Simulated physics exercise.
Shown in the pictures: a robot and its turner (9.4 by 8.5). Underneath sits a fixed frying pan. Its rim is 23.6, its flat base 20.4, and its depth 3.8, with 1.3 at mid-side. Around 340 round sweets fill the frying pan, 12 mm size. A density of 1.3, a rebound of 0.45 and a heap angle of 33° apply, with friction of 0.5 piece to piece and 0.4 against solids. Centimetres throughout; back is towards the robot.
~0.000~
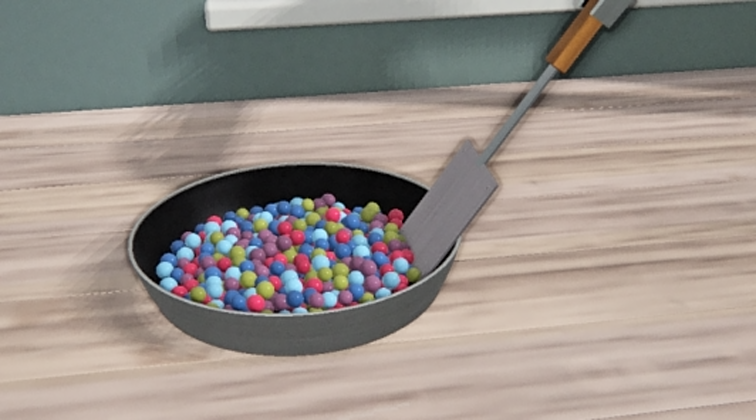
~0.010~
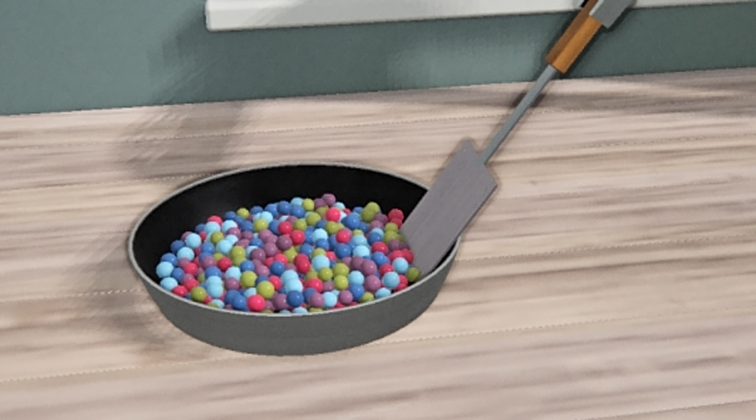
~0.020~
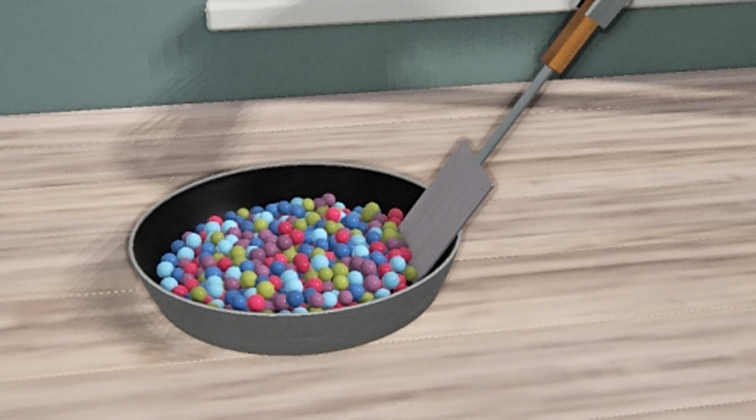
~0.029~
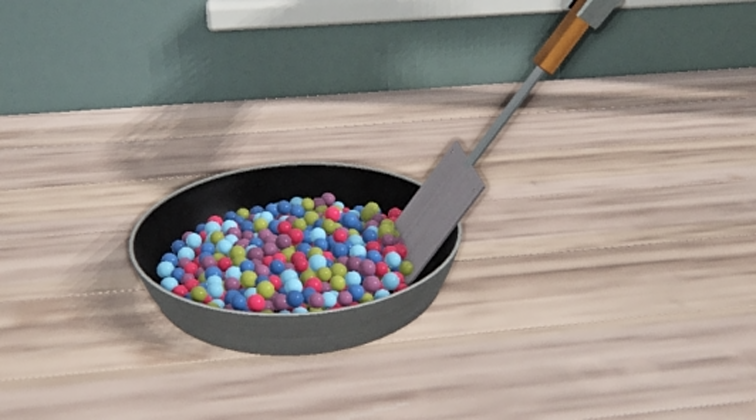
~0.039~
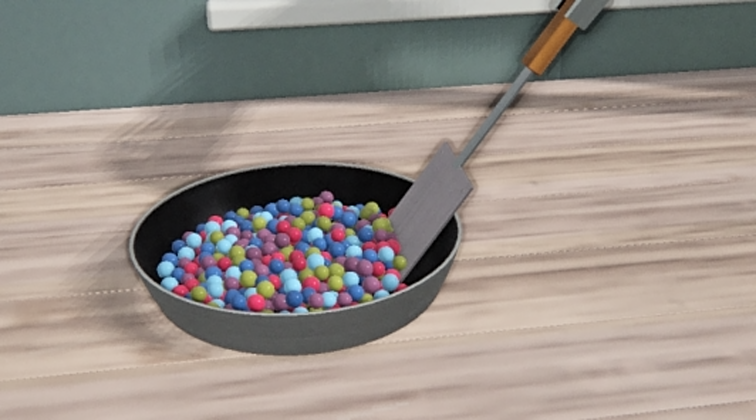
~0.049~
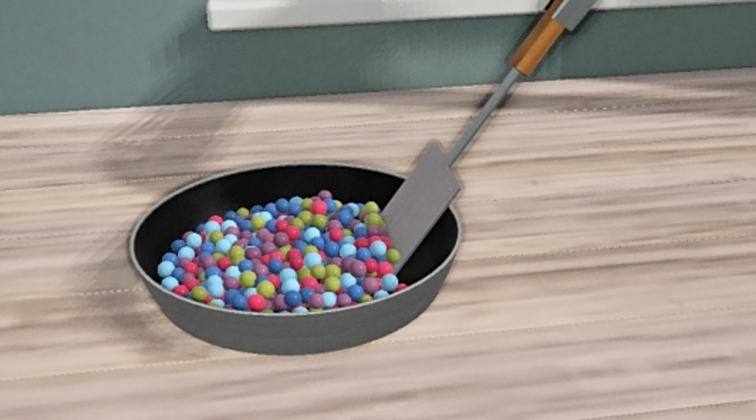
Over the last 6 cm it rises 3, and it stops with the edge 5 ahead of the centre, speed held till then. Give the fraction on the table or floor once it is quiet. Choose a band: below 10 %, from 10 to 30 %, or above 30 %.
From 10 to 30 %.
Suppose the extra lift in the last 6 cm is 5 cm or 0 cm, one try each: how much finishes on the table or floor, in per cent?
Result: Approx. 20 % and 0 %, one try each.
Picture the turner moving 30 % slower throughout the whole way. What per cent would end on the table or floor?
Estimated share: Some 0 %.
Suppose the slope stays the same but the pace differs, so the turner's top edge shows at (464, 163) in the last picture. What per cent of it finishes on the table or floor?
0 %.
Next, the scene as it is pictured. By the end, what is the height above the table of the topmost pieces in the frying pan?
Top of the heap: Roughly 5.0 cm above the table top.
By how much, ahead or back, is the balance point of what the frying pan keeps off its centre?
It sits some 4.0 centimetres ahead of centre.
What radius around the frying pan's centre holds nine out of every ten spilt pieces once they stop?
About 45 cm.
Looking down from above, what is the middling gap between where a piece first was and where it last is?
It comes out at about 3 cm.
After 0.09 s, sloping 54°, highest piece 5 above the table; 338 in the frying pan.
After 0.13 s, sloping 54°, highest piece 7 above the table; 338 in the frying pan.
After 0.34 s, sloping 54°, highest piece 5 above the table; 294 in the frying pan, 42 on the table or floor, 2 on the blade or in flight.
After 1.39 s, sloping 54°, highest piece 5 above the table; 293 in the frying pan, 45 on the table or floor.
In the end, 293 in the frying pan, 45 on the table or floor. That is 13 % on the table or floor.
